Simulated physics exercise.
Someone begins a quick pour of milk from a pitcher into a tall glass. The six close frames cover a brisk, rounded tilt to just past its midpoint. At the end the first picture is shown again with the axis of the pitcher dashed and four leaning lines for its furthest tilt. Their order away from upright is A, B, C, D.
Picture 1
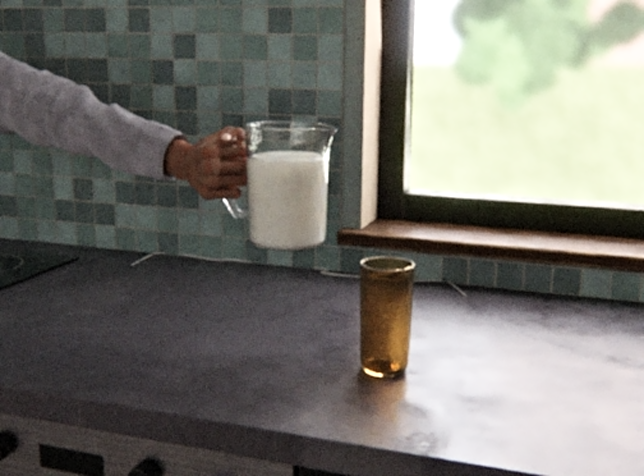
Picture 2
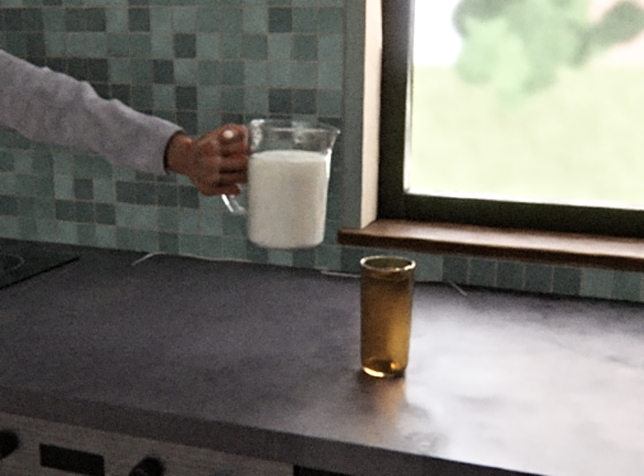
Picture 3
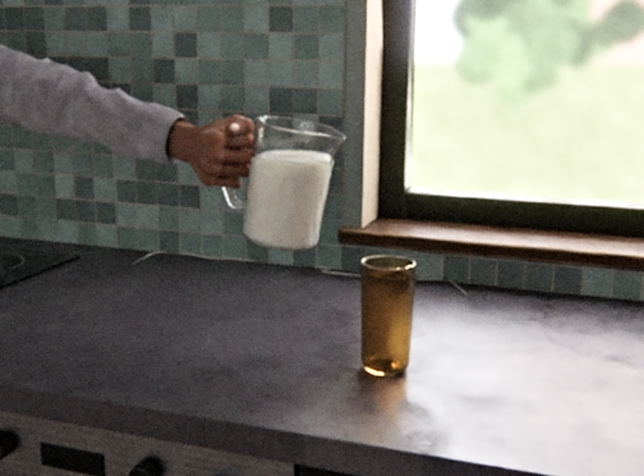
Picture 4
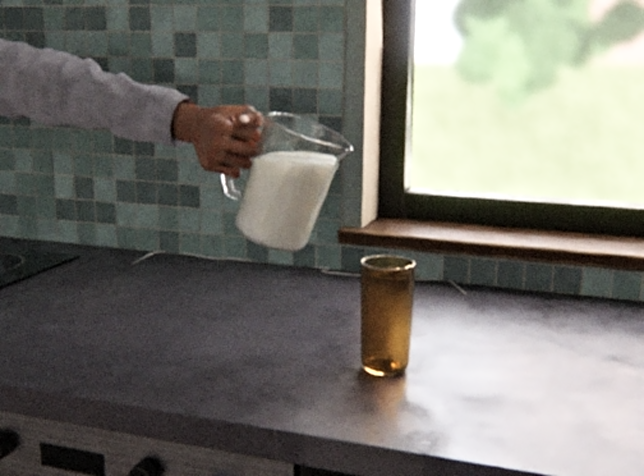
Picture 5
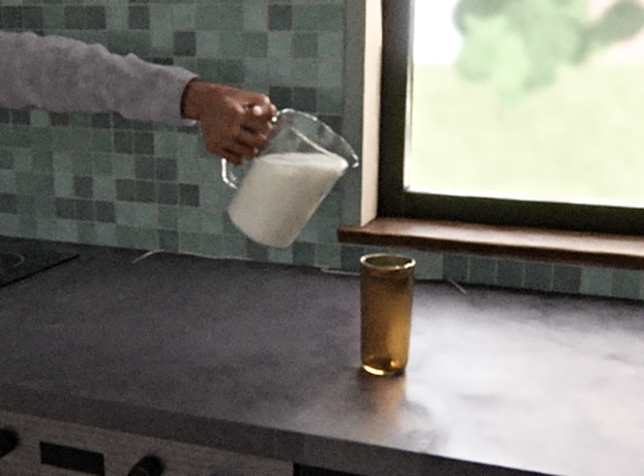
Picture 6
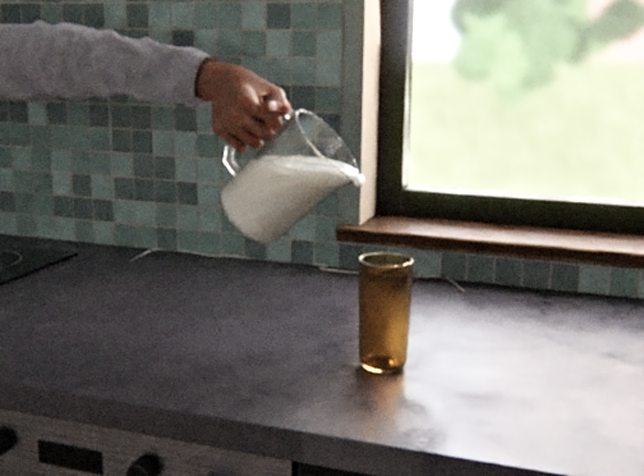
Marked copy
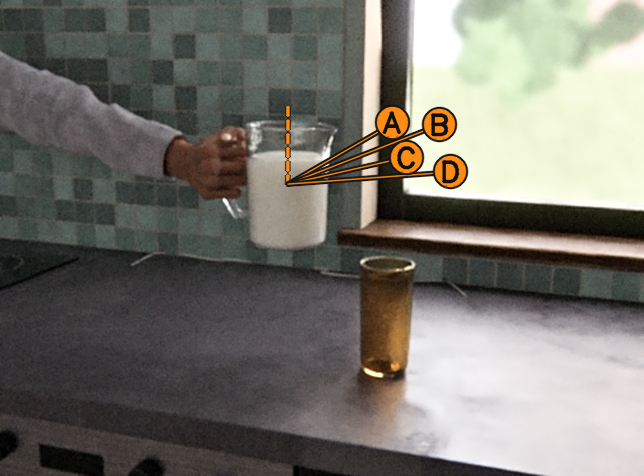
A hand tilts a clear pitcher rightward until milk reaches over its lip, above an amber glass.
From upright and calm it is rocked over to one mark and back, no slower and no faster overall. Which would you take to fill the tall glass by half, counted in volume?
The best line is A.
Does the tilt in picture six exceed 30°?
Yes.
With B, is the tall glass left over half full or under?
Over.
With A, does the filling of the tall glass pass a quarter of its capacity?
Yes.
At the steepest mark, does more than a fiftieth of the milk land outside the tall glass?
Yes.
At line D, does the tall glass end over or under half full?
Over.
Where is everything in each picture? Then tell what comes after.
The first picture shows upright, lip at (334, 130); rim of the tall glass round (387, 263); nothing has left yet.
The second picture shows tipped about 2°, lip at (336, 132); nothing has left yet.
The third picture shows tipped about 9°, lip at (343, 138); nothing has left yet.
The fourth picture shows tipped about 20°, lip at (350, 150); nothing has left yet.
The fifth picture shows tipped about 33°, lip at (356, 164); nothing has left yet.
The sixth picture shows tipped about 46°, lip at (357, 181); milk is over the lip, down to (357, 181).
In orange, A at (378, 132); B at (424, 130); C at (389, 161); D at (433, 173).
If A is chosen, the tall glass ends with about 47 % of what it can hold.
If B is chosen, the tall glass ends with about 77 % of what it can hold.
If C is chosen, the tall glass ends with about 94 % of what it can hold; 9 % of the milk is spilt.
If D is chosen, the tall glass ends with about 96 % of what it can hold; 24 % of the milk is spilt.
